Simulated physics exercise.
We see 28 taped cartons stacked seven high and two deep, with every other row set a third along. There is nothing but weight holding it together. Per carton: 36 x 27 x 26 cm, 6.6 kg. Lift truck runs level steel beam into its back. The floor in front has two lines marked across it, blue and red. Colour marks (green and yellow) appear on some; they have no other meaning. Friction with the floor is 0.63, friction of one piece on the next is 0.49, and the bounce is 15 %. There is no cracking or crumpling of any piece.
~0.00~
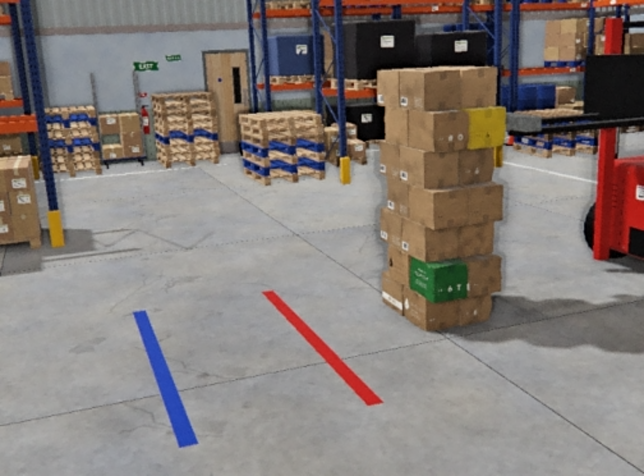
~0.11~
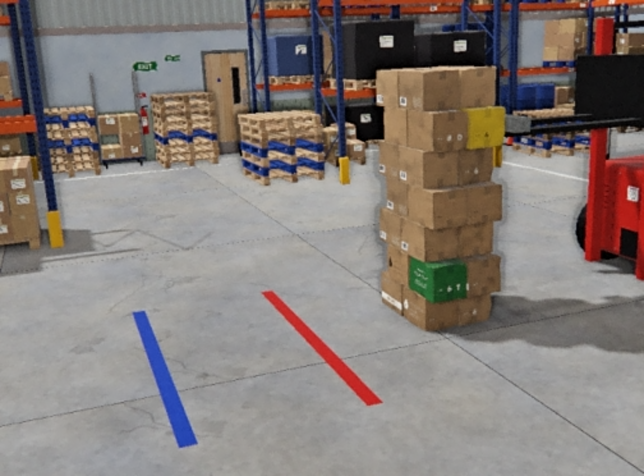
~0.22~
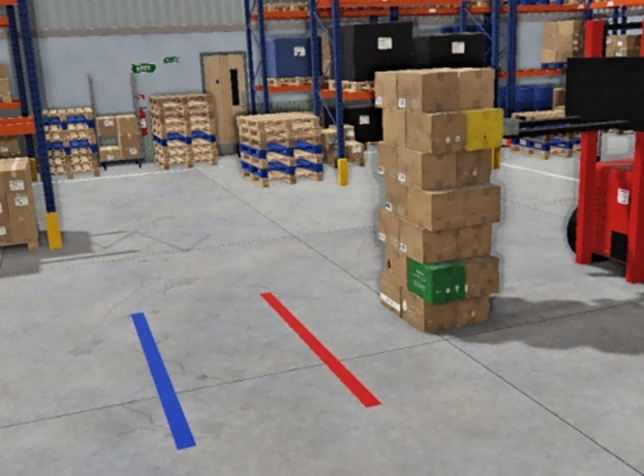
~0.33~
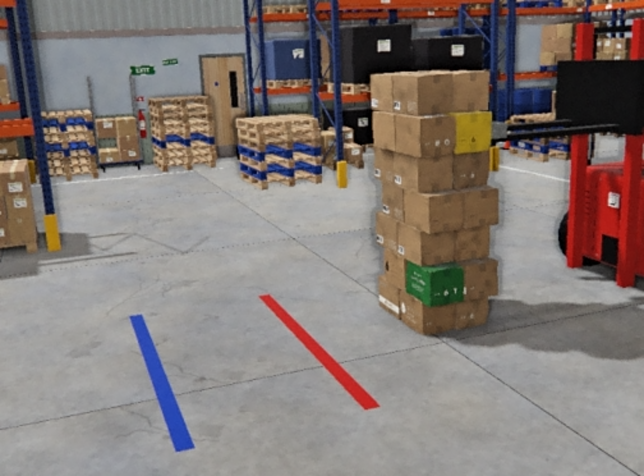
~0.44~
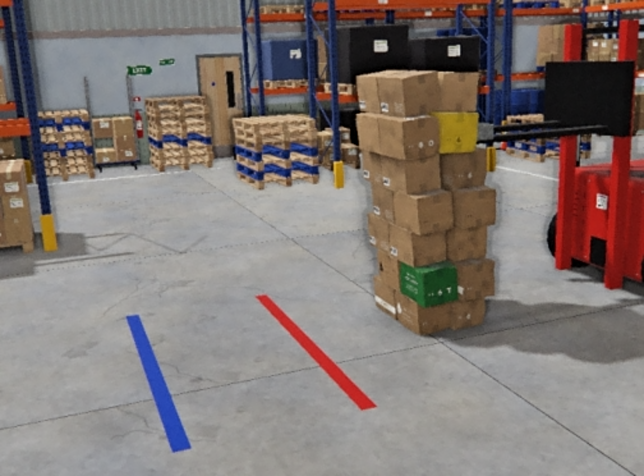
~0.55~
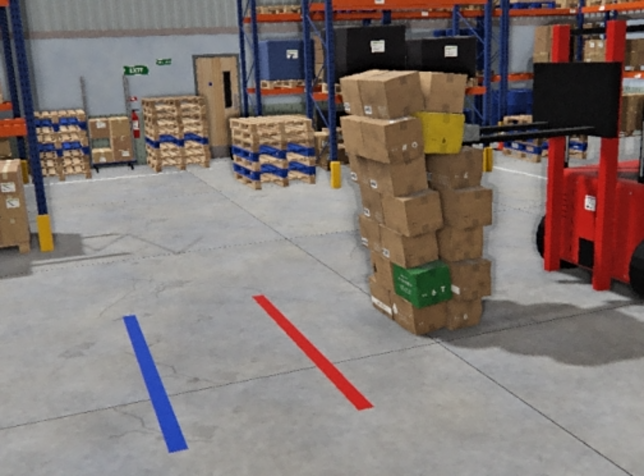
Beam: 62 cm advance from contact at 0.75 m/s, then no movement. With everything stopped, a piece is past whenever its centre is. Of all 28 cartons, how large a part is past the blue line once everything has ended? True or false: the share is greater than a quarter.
False.
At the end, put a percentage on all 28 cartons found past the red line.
Roughly 40 per cent of them.
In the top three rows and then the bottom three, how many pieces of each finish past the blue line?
Top: 4; bottom: 0.
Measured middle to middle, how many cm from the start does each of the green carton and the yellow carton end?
Well, the green finishes about 60 cm from where it began, while the yellow finishes about 180 cm from its start.
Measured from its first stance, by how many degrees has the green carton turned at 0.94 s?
Some 25°.
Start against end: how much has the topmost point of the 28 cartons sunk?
Roughly 50 centimetres.
By 0.94 s, none of the 28 cartons past the blue line, 18 disturbed; yellow carton tilted 45°, 13 cm lower; green carton tilted 27°.
By 1.36 s, none of the 28 cartons past the blue line, 17 disturbed; yellow carton upside down; green carton on its side.
When it is over (3.2 s), 4 of the 28 cartons past the blue line; green carton on its side; yellow carton on its side. That is 14 per cent. In pixels of the last frame, middles, green carton near (358, 327), yellow carton near (314, 345).
